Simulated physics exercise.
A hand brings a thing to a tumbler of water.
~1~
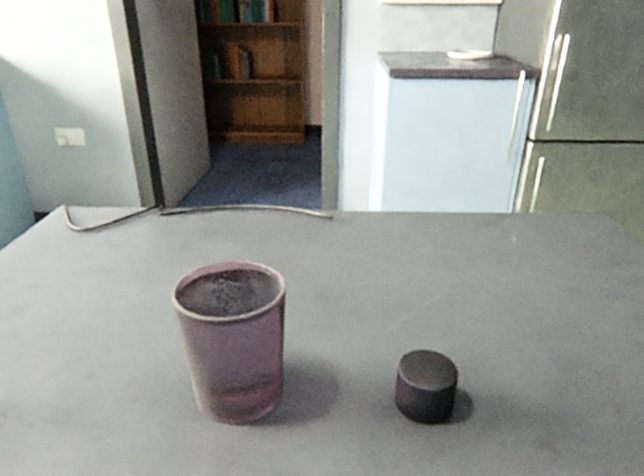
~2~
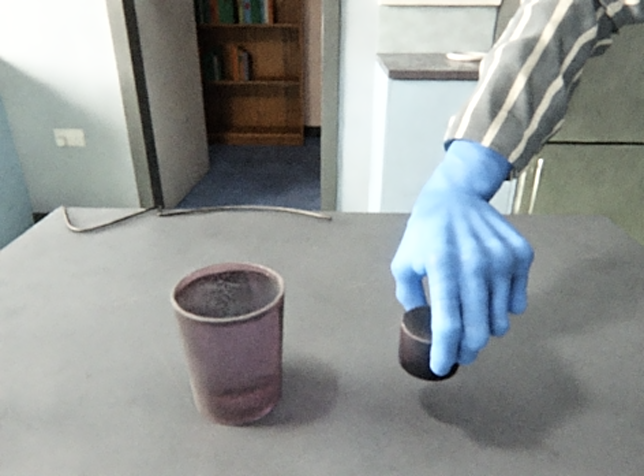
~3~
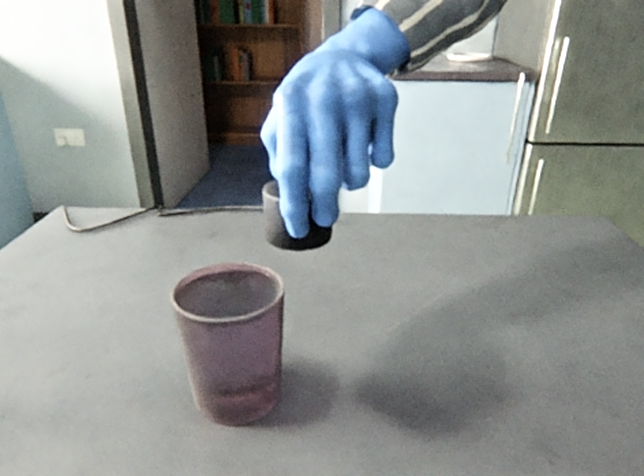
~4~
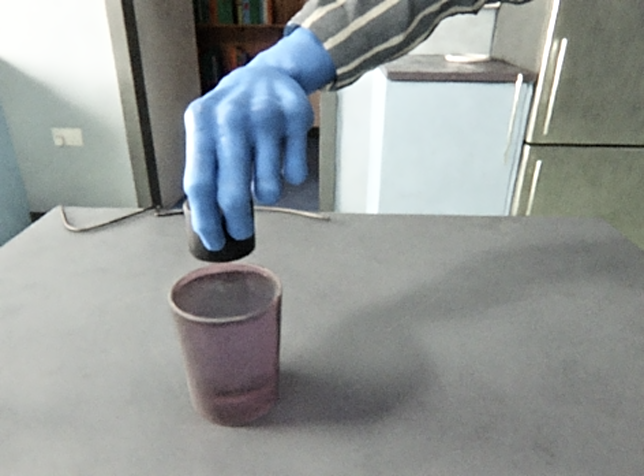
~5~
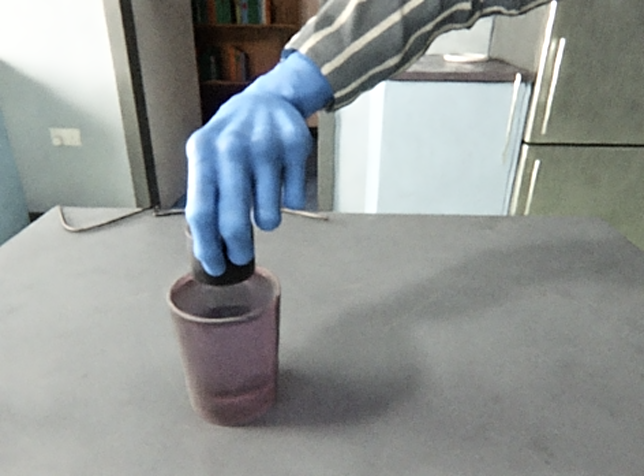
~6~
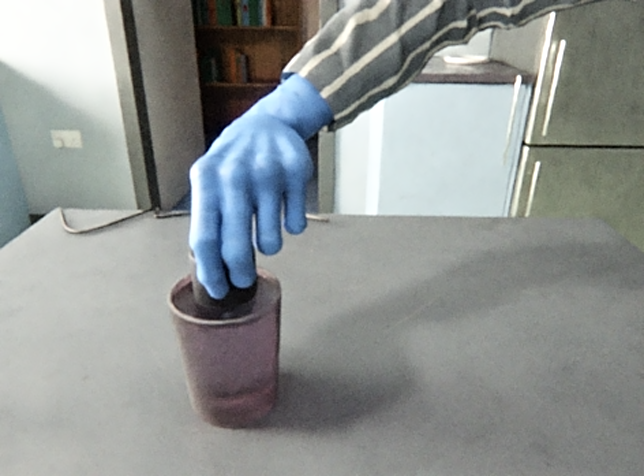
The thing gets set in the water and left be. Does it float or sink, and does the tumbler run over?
What you'd see is that the thing drops down while the tumbler spills some.
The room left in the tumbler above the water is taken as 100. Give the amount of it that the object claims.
I reckon close to 180 in a hundred.
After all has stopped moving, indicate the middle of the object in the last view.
It should come to rest with its middle near (233, 372).
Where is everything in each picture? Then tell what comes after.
The iron weight lies on the top at (426, 386); tumbler (235, 339) nearly full, in the first frame.
A hand picks up the iron weight at (430, 343); tumbler nearly full, surface at (230, 296), in the second frame.
The iron weight is carried over at (298, 212); tumbler (233, 340) nearly full, in the third frame.
The iron weight is above the tumbler at (221, 225); tumbler nearly full, surface at (227, 296), in the fourth frame.
The iron weight comes down at (222, 249); tumbler (230, 340) nearly full, in the fifth frame.
The iron weight is just over the surface at (224, 270); tumbler nearly full, surface at (227, 298), in the sixth frame.
A moment on, the iron weight enters the water; the tumbler is full to the brim.
Further on, the iron weight goes on down; the tumbler is full to the brim; a puddle lies round it.
When it is over, the iron weight rests at the bottom; the tumbler is full to the brim; a puddle lies round it.
